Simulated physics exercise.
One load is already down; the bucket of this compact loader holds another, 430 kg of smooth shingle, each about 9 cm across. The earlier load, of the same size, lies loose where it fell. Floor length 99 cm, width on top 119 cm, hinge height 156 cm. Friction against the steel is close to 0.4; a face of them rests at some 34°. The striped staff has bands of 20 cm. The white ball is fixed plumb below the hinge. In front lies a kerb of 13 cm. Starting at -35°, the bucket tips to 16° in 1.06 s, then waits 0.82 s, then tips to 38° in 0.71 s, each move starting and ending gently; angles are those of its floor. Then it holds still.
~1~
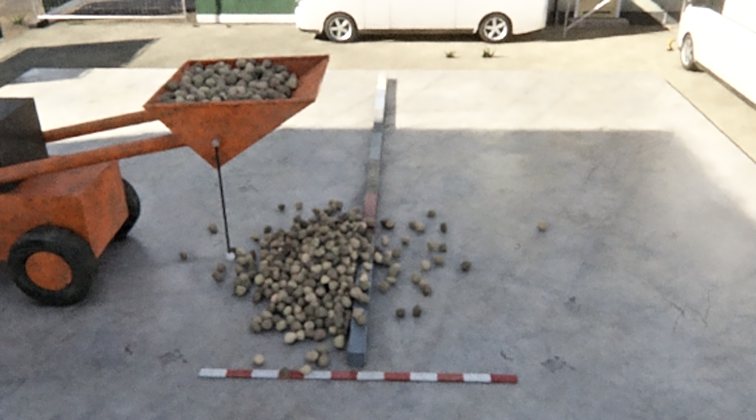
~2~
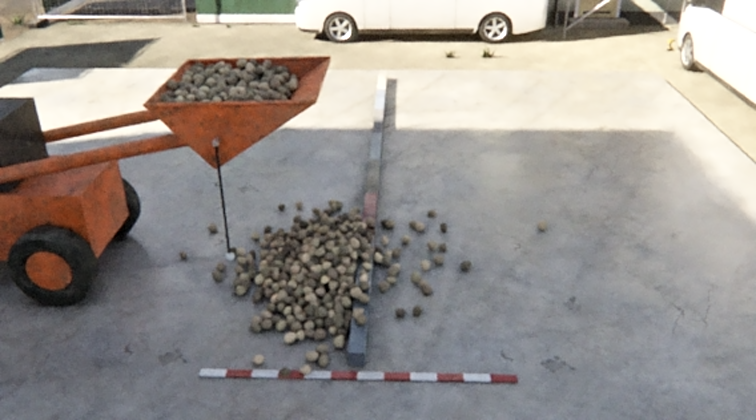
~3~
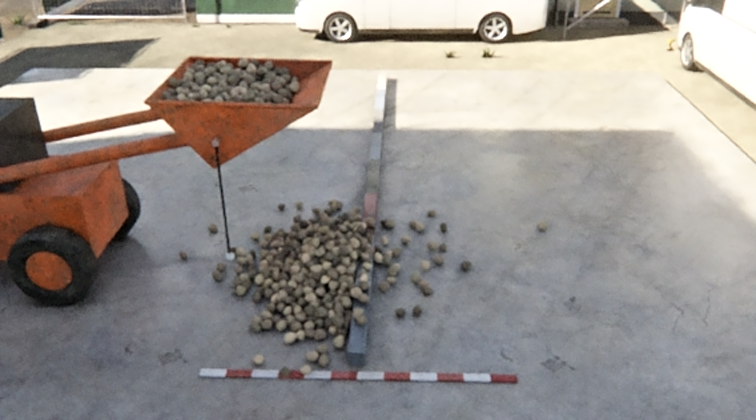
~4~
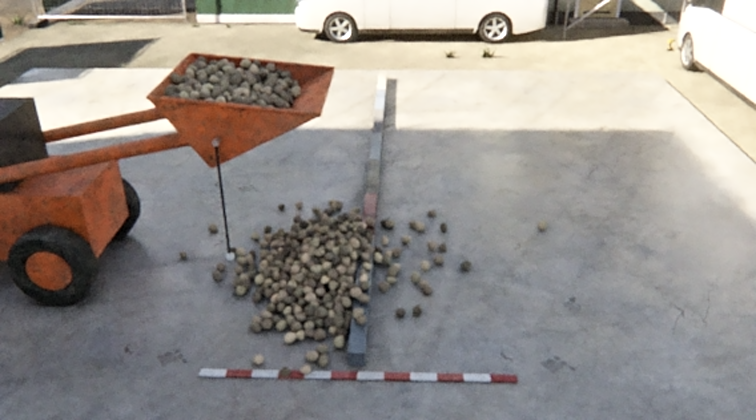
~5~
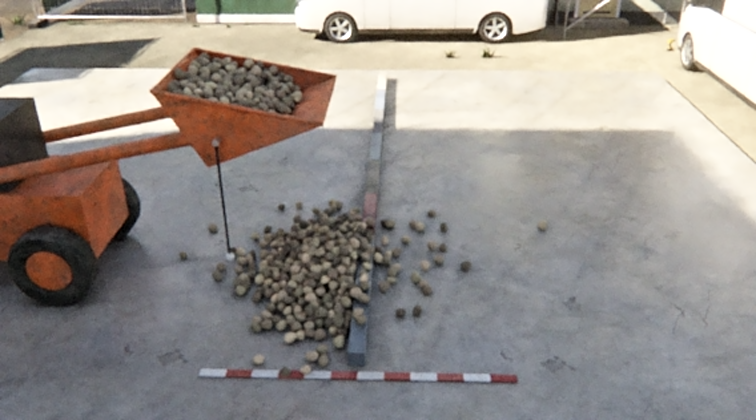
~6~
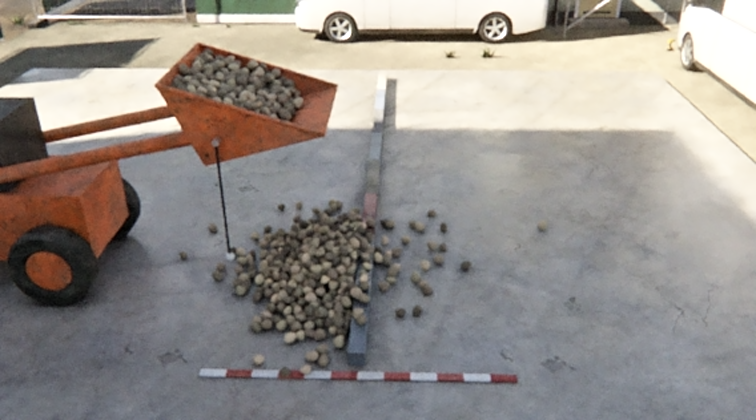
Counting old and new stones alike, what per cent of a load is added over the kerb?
Some 74 per cent is added.
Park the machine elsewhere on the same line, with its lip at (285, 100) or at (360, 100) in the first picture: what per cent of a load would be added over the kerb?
First some 45, then 100 per cent.
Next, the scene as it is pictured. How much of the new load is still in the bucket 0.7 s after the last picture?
Roughly 100 per cent is still inside.
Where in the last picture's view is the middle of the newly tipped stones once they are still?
Around (393, 260).
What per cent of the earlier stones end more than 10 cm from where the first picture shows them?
About 5 per cent.
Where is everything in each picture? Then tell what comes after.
The first picture shows lip at (315, 100), floor tilted -35°, highest stones at (248, 70). The earlier load is highest near (333, 245), 25 cm above ground level, 94 % on this side of the kerb, 6 % over the kerb.
In the second picture, the bucket is at -34°, its lip at (316, 102); the top of the load is at (249, 70).
The third picture shows lip at (318, 107), floor tilted -31°, highest stones at (217, 68).
The fourth picture shows lip at (321, 115), floor tilted -27°, highest stones at (207, 69).
In the fifth picture, the bucket is at -21°, its lip at (323, 124); the top of the load is at (200, 67).
In the sixth picture, the bucket is at -15°, its lip at (325, 135); the top of the load is at (204, 63).
Then, 0.4 s after the last picture the floor is at 8°; in per cent of one load, 100 in the bucket, 94 on this side of the kerb, 6 over the kerb; the foremost stones are at (454, 245).
Then, 0.7 s after the last picture the floor is at 16°; in per cent of one load, 99 in the bucket, 95 on this side of the kerb, 6 over the kerb; the foremost stones are at (454, 245).
Then, 2.6 s after the last picture the floor is at 38°; in per cent of one load, 0 in the bucket, 125 on this side of the kerb, 75 over the kerb; the foremost stones are at (545, 281).
Then, 5.4 s after the last picture the floor is at 38°; in per cent of one load, 0 in the bucket, 120 on this side of the kerb, 80 over the kerb; the foremost stones are at (542, 260). Net gain over the kerb, 74.
